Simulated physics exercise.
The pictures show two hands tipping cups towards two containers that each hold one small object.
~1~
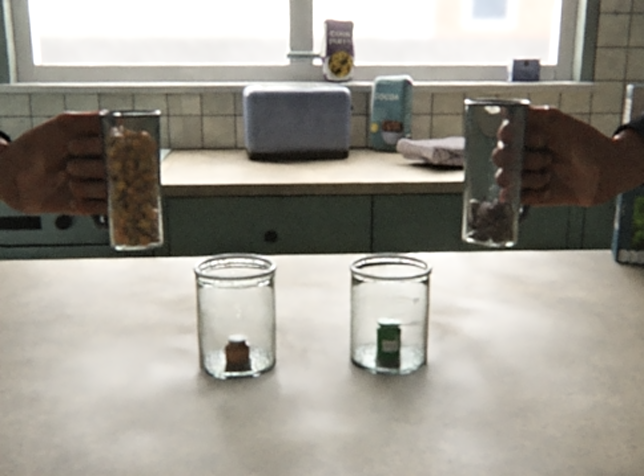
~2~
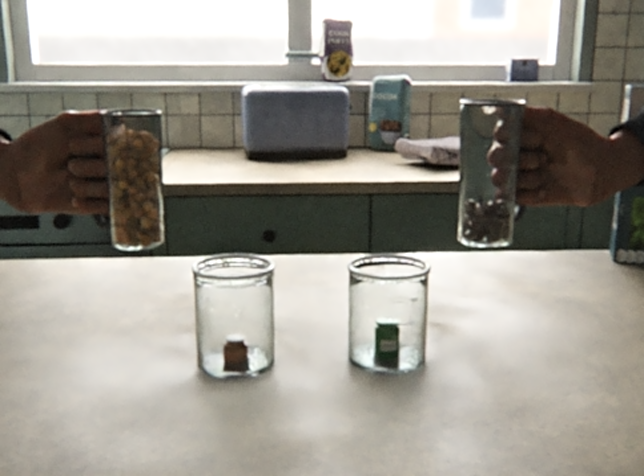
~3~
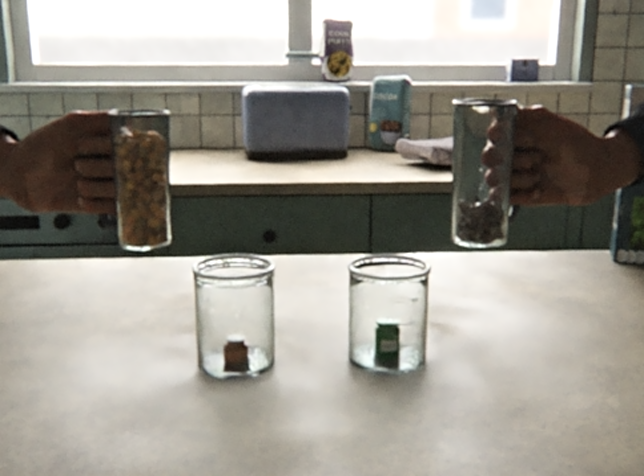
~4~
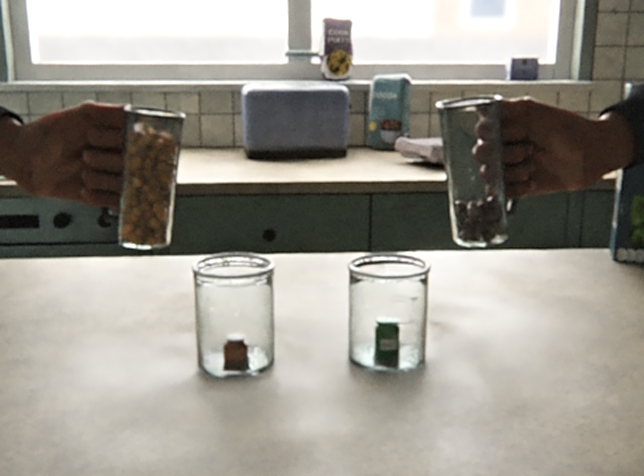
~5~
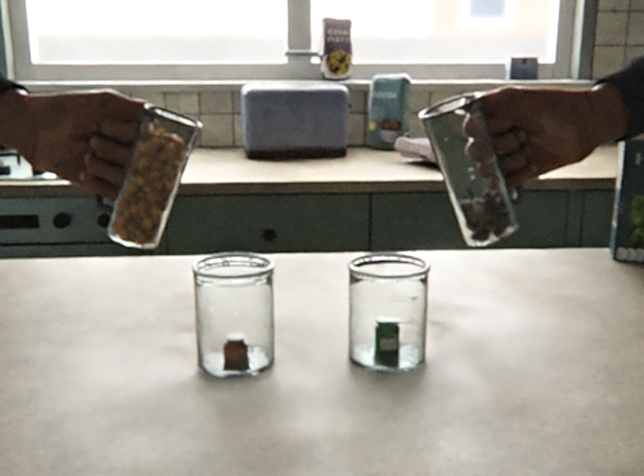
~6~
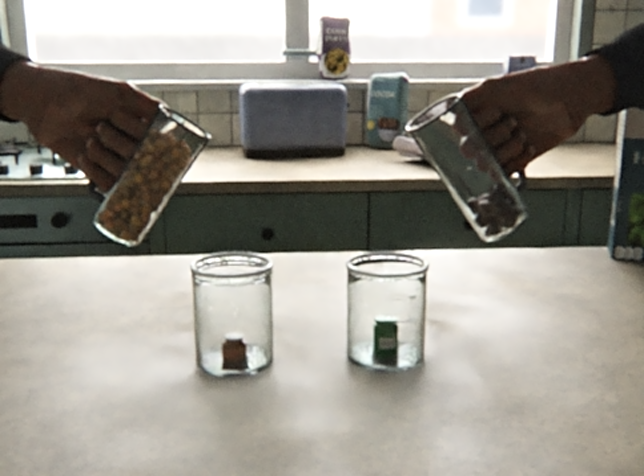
Two hands, one at each side, hold clear glass cups upright above a pale kitchen counter, then tilt them gradually inward toward each other, seen from the front by a nearly still camera. The left cup is nearly full of tan, rounded pieces, the right holds a small heap of dark ones. Below stand two clear jars, a small brown bottle in the left and a green canister in the right.
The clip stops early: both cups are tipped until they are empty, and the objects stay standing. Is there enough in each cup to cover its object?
The left one is covered over; the right one remains in view above the fill.
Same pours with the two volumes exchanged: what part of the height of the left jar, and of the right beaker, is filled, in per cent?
Left: 25 %. Right: 55 %.
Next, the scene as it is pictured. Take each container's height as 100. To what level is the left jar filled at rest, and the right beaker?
Left about 50, right about 30.
Then, 0.46 s on from there, left jar empty, all of its cupful still in the cup; right beaker empty, all of its cupful still in the cup.
Then, 0.87 s on from there, left jar nearly empty, the bulk of its cupful still in the cup; right beaker empty, all of its cupful still in the cup.
Then, 1.22 s on from there, left jar half full, none of its cupful still in the cup; right beaker nearly empty, none of its cupful still in the cup.
In the end, left jar half full (surface near (233, 311)), nothing beside it; right beaker a quarter full (surface near (386, 327)), nothing beside it; the left thing is covered; the right thing is still showing.
